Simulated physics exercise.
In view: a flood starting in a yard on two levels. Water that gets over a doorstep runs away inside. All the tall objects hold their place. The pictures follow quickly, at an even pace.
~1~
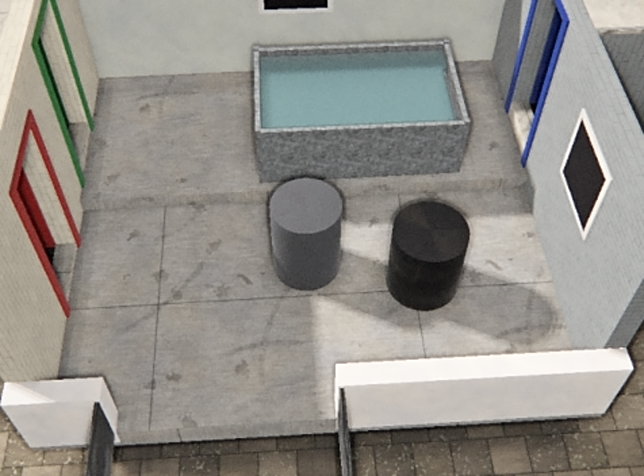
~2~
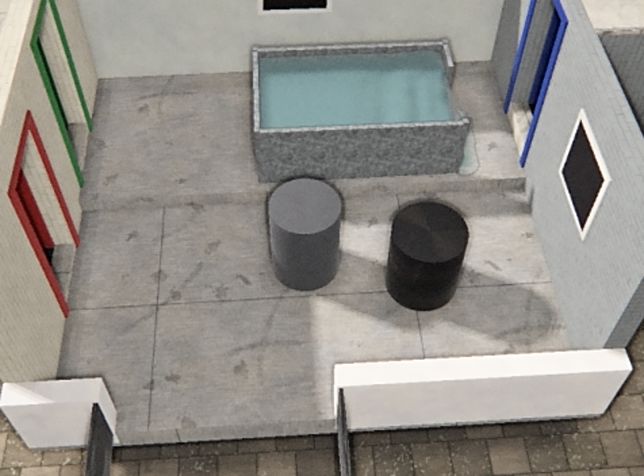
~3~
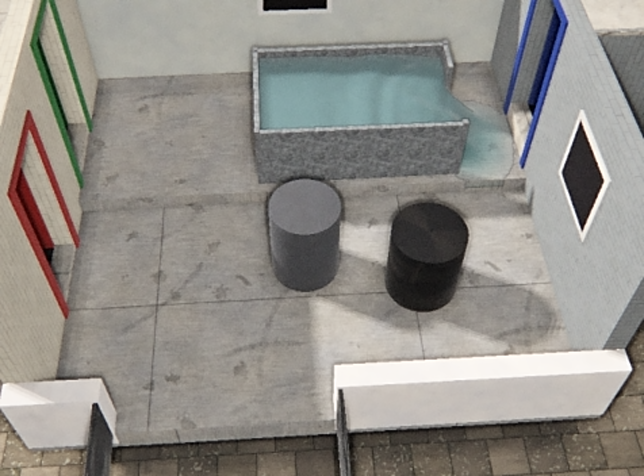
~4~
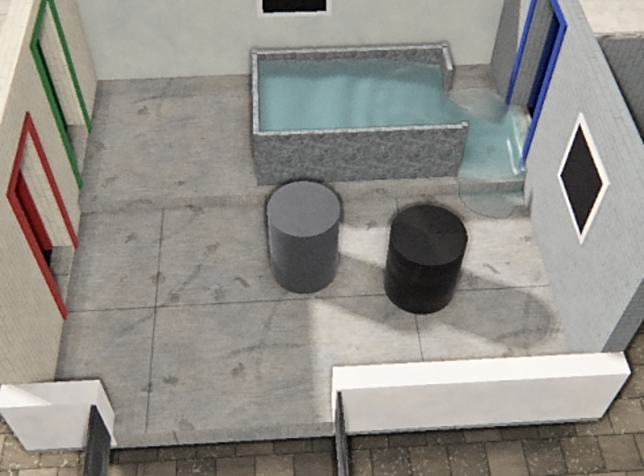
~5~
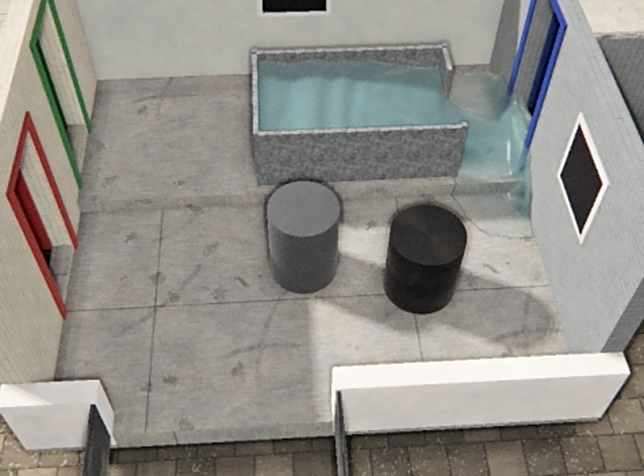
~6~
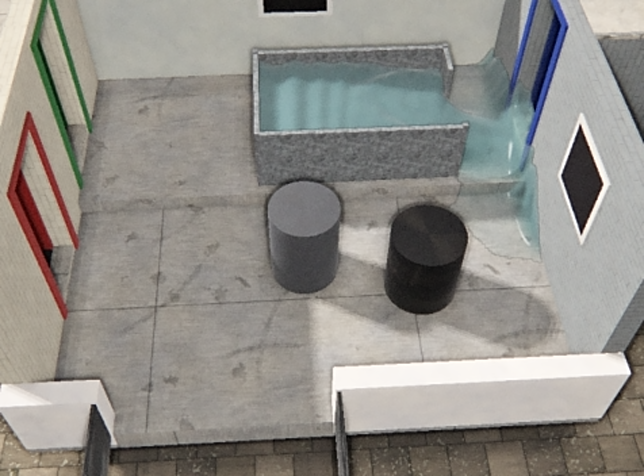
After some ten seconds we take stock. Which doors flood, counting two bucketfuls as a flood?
One by one: The red door takes more than that; the green door stays under that; the blue door takes more than that.
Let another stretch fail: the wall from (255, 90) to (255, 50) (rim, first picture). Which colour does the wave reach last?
It is the one in blue.
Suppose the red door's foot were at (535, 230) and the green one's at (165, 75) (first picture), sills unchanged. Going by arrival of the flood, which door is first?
That is the one in blue.
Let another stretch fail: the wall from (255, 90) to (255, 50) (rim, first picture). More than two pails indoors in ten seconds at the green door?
One by one: Green lets more in.
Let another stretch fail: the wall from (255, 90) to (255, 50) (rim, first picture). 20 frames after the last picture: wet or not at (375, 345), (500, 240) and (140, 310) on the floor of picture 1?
In that order: Free of water, clear, wet.
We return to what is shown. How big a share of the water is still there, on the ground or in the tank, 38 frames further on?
I make it 80 per cent.
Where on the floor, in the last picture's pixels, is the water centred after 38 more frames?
Roughly at (315, 206).
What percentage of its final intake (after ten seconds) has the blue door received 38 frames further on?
About 100 per cent.
A moment on, water covers 20 % of the floor; the red door not reached, the green door not reached, the blue door far over two buckets in.
Next, water covers 30 % of the floor; the red door not reached, the green door not reached, the blue door far over two buckets in.
Then, water covers 60 % of the floor; the red door not reached, the green door not reached, the blue door far over two buckets in.
Later, water covers 85 % of the floor; the red door over two buckets in, the green door wet at the sill, nothing in, the blue door far over two buckets in.
In the end, water covers 95 % of the floor; the red door over two buckets in, the green door wet at the sill, nothing in, the blue door far over two buckets in.
